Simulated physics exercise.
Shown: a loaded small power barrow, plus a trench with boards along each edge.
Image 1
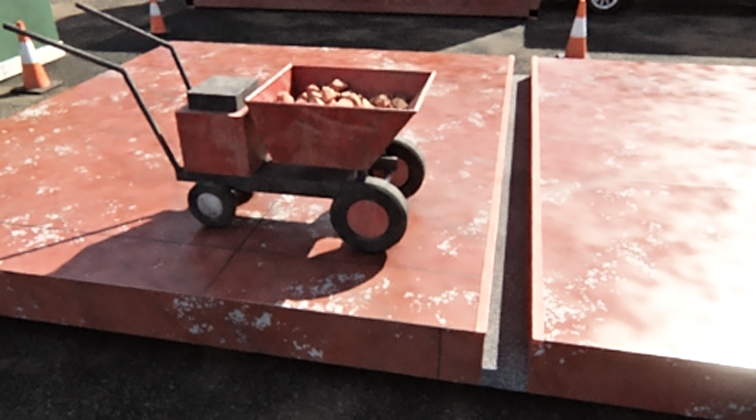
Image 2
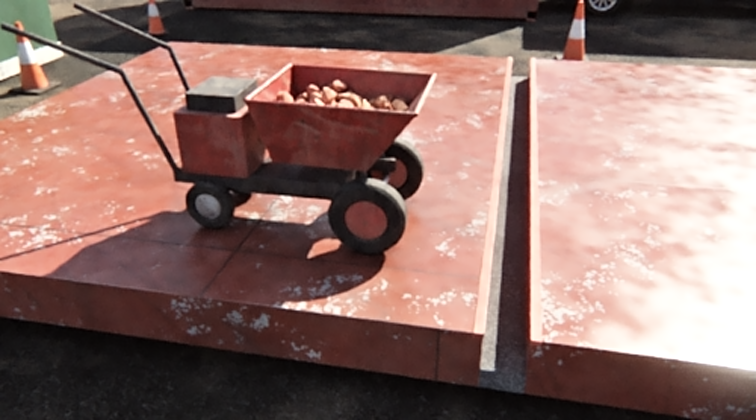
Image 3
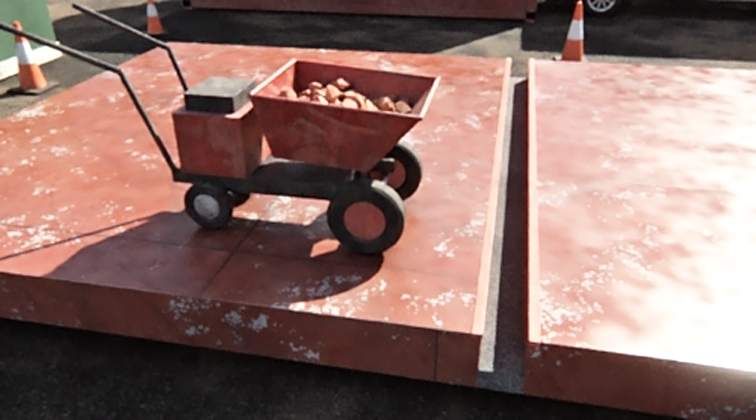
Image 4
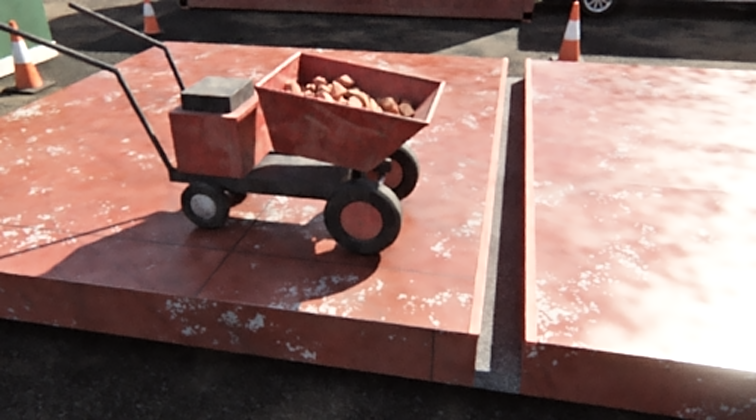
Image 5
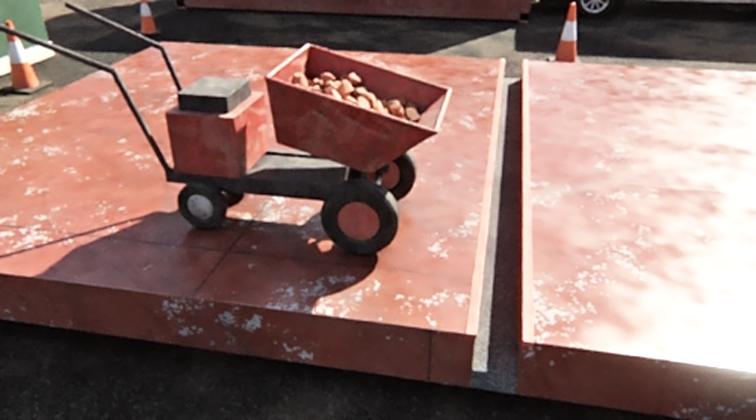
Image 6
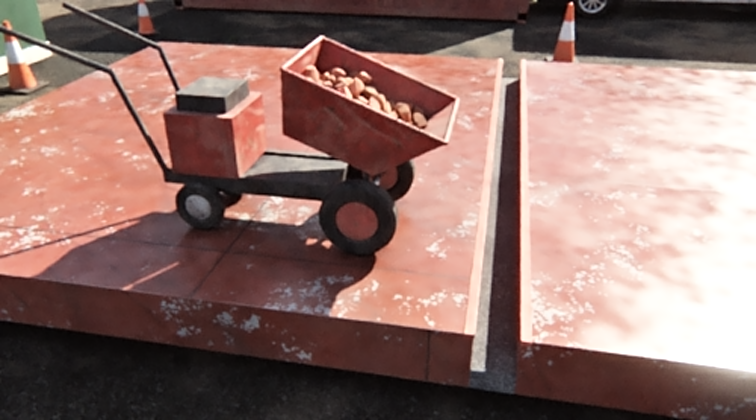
On a red platform beside a narrow trench, a small barrow's rubble-filled skip tilts to the right.
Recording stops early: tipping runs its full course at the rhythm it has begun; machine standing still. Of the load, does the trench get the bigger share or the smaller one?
The trench will most likely get the bulk of it.
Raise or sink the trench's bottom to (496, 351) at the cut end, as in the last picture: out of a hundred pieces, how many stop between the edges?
Estimated share: Approx. 40 %.
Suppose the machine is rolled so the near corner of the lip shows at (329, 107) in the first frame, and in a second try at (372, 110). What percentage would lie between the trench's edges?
Some 20 in a hundred, then some 50 in a hundred.
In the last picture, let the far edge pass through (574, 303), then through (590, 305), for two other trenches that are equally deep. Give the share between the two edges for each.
The first try gives 100 percent, then the second gives 100 percent.
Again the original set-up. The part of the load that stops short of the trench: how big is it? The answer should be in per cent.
Around 0 per cent.
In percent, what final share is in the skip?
It ends up near 10 per cent.
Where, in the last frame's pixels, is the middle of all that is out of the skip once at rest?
At about (505, 244), give or take.
Shortly afterwards, skip tipped steeply; the whole lot in the skip.
Next, skip tipped right over; the bulk in the skip; near a quarter in or heaped over the trench; only a few falling.
Some moments later, skip tipped right over; near a quarter in the skip; only a few short of the trench; near two thirds in or heaped over the trench; a little beyond it.
In the end, skip tipped right over; a little in the skip; only a few short of the trench; the bulk in or heaped over the trench; a little beyond it.
